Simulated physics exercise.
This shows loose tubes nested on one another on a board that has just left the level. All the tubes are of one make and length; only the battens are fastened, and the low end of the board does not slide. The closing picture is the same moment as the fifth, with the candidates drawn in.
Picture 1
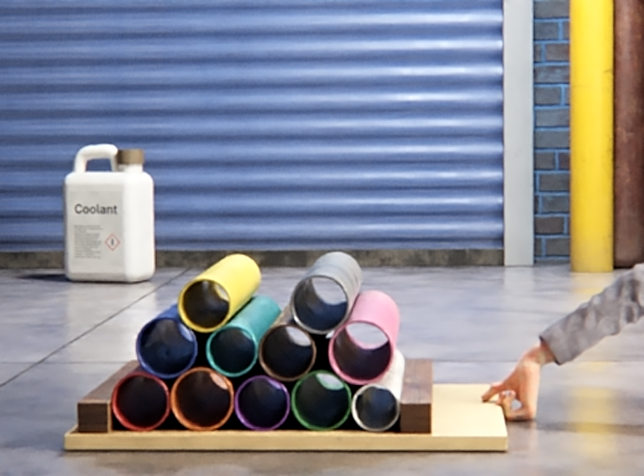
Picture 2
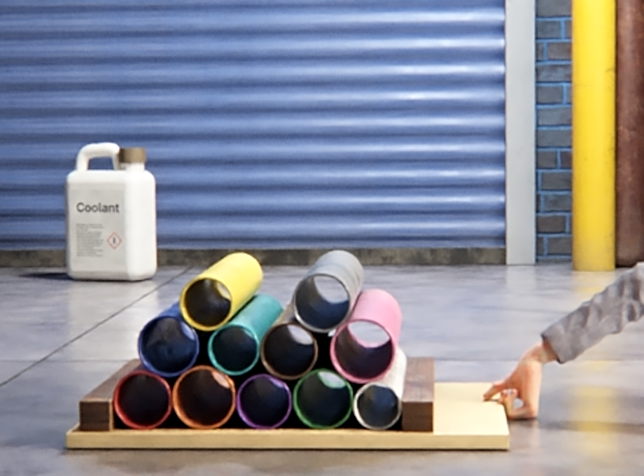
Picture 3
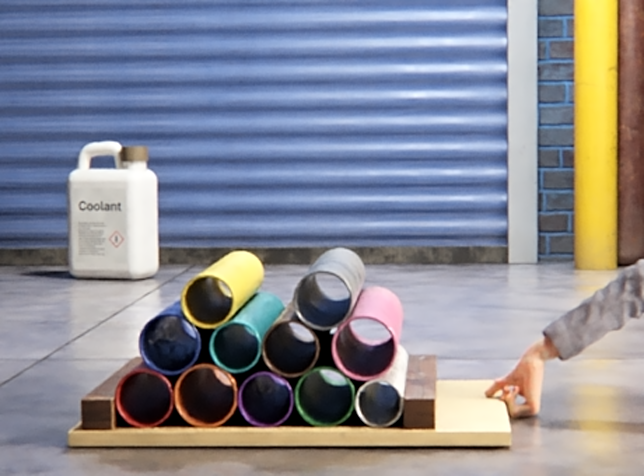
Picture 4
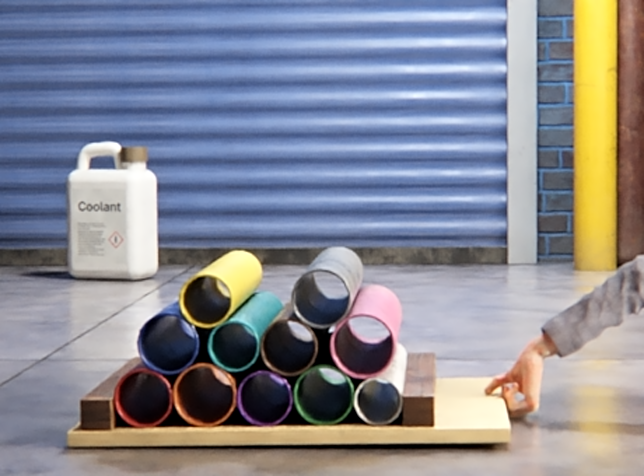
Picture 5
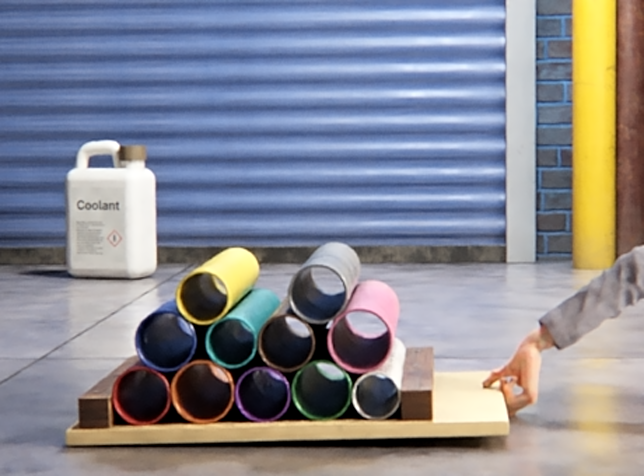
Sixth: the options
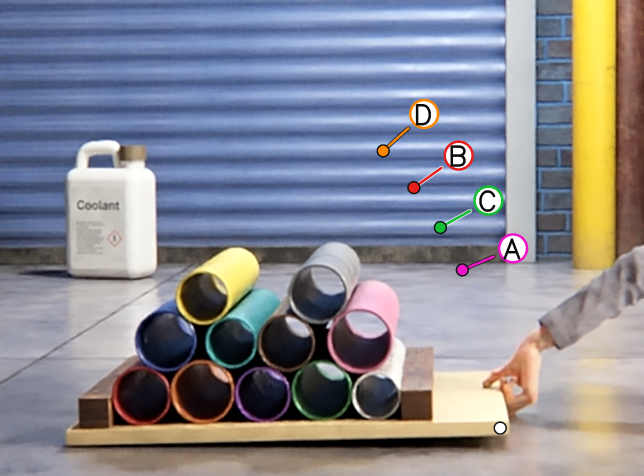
A wooden board carrying a stack of colourful tubes between two dark battens lies flat at first, a hand at its right end. The fingers then raise that end slightly, leaving the board at a faint slant, with the tubes still nested and the coolant jug standing behind.
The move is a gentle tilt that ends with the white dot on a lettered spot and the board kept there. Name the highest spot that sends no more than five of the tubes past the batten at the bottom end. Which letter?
Raise it to B.
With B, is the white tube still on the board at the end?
The white tube: Yes.
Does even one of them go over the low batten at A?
At A: Yes.
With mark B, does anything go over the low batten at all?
Yes.
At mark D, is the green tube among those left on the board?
The green tube: Yes.
On the marked copy, A at (462, 270); B at (414, 188); C at (440, 227); D at (383, 151); the white dot at (500, 428).
Following B. Soon after the start, board at 20°.
Later, board at 35°.
In the end, board at 35°, five over the low batten.
As for the rest, A two over the low batten (blue, yellow); C five over the low batten; D six over the low batten.
